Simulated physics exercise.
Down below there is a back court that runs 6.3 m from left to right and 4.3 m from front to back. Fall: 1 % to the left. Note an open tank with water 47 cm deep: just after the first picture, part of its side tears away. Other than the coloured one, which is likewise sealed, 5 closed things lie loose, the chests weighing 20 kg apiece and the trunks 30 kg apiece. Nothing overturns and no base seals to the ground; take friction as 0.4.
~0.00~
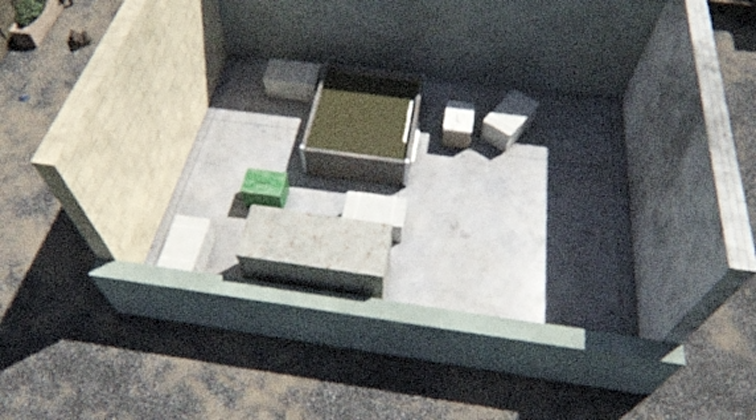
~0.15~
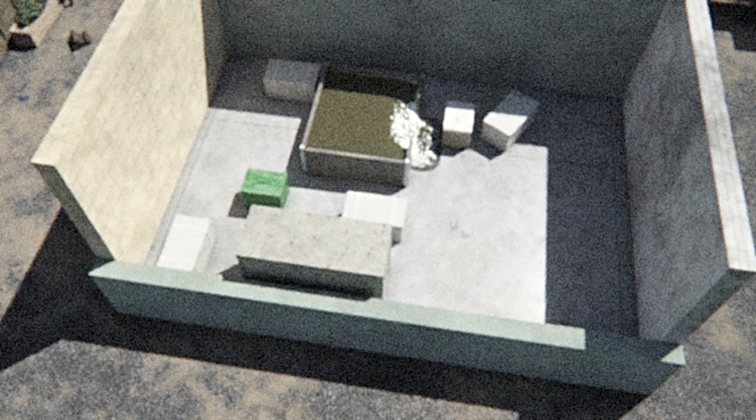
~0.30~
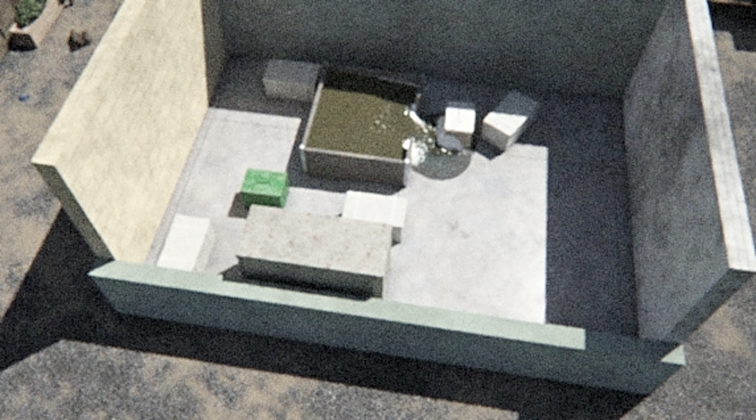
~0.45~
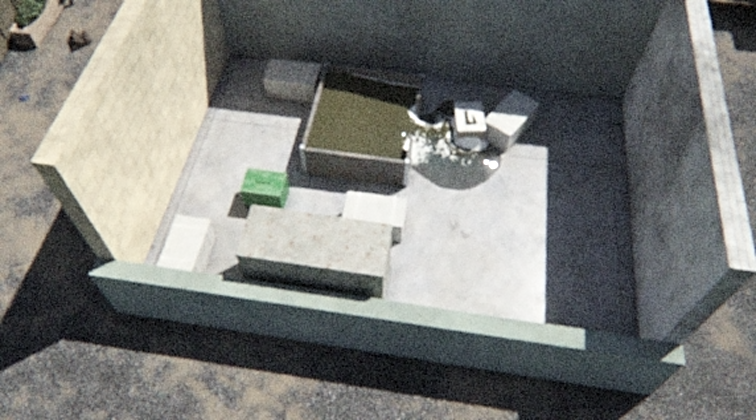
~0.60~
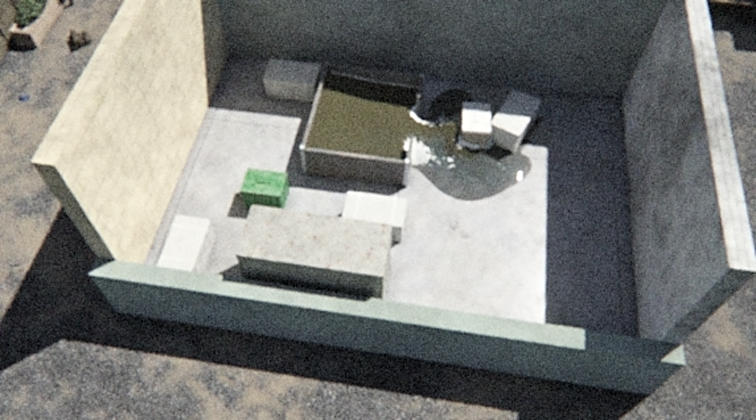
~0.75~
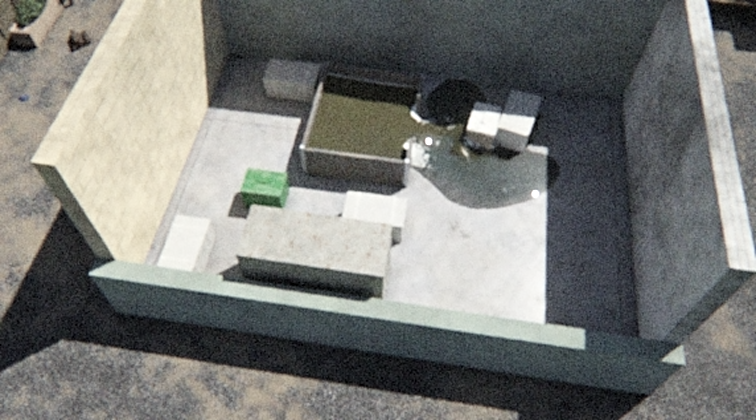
Water bursts from the right side of an open, murky tank in a walled back court, seen from high above by a still camera. A green chest sits left of a long grey block, with five pale boxes scattered around the paved floor. White splashes give way to a dark, spreading puddle, and the nearer of two boxes right of the tank slides slightly rightward against its neighbour, which turns a little.
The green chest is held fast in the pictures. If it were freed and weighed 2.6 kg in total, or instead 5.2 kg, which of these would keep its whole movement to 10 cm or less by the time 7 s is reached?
Chances are the lesser mass is fine.
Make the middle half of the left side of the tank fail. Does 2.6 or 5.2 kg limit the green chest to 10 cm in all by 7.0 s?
Then neither weight holds it.
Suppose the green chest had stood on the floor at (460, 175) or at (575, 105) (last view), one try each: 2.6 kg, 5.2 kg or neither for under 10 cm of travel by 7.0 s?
Well, nothing does it for the first, nothing does it for the second.
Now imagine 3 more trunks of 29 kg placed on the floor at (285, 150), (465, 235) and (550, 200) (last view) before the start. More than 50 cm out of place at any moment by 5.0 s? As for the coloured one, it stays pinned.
In the given order, I'd say smaller, smaller, greater.
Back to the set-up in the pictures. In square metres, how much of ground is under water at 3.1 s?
Some 15 m2.
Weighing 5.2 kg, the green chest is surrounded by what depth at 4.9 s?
Close to 0 cm deep.
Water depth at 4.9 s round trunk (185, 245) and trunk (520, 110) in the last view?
Depth approx. 0 cm / 9 cm.
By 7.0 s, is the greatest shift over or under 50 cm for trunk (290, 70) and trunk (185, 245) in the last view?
Below the mark, below the mark.
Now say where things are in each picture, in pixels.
The first picture shows the green chest at (264, 182) rests on the ground; water covers 2.2 m2; 0 of 6 have shifted.
The second picture shows the green chest at (264, 182) rests on the ground; water covers 2.6 m2; 0 of 6 have shifted.
The third picture shows the green chest at (264, 182), on the bottom; water covers 3.0 m2; 0 of 6 have shifted.
The fourth picture shows the green chest at (264, 182), on the bottom; 3.6 m2 under water; 1 of 6 have shifted.
The fifth picture shows the green chest at (264, 182) rests on the ground; 4.3 m2 under water; 2 of 6 have shifted.
The sixth picture shows the green chest at (264, 182) rests on the ground; water covers 5.1 m2; 2 of 6 have shifted.
After 1.4 s the green chest would be 0 cm from its start with 2.6 kg and 0 cm from its start with 5.2 kg; 0 cm of water round it then.
After 3.1 s the green chest would be 0 cm from its start with 2.6 kg and 0 cm from its start with 5.2 kg; 0 cm of water round it then.
After 4.9 s the green chest would be 0 cm from its start with 2.6 kg and 0 cm from its start with 5.2 kg; 0 cm of water round it then.
After 7.0 s the green chest would be 0 cm from its start with 2.6 kg and 0 cm from its start with 5.2 kg; 1 cm of water round it then.
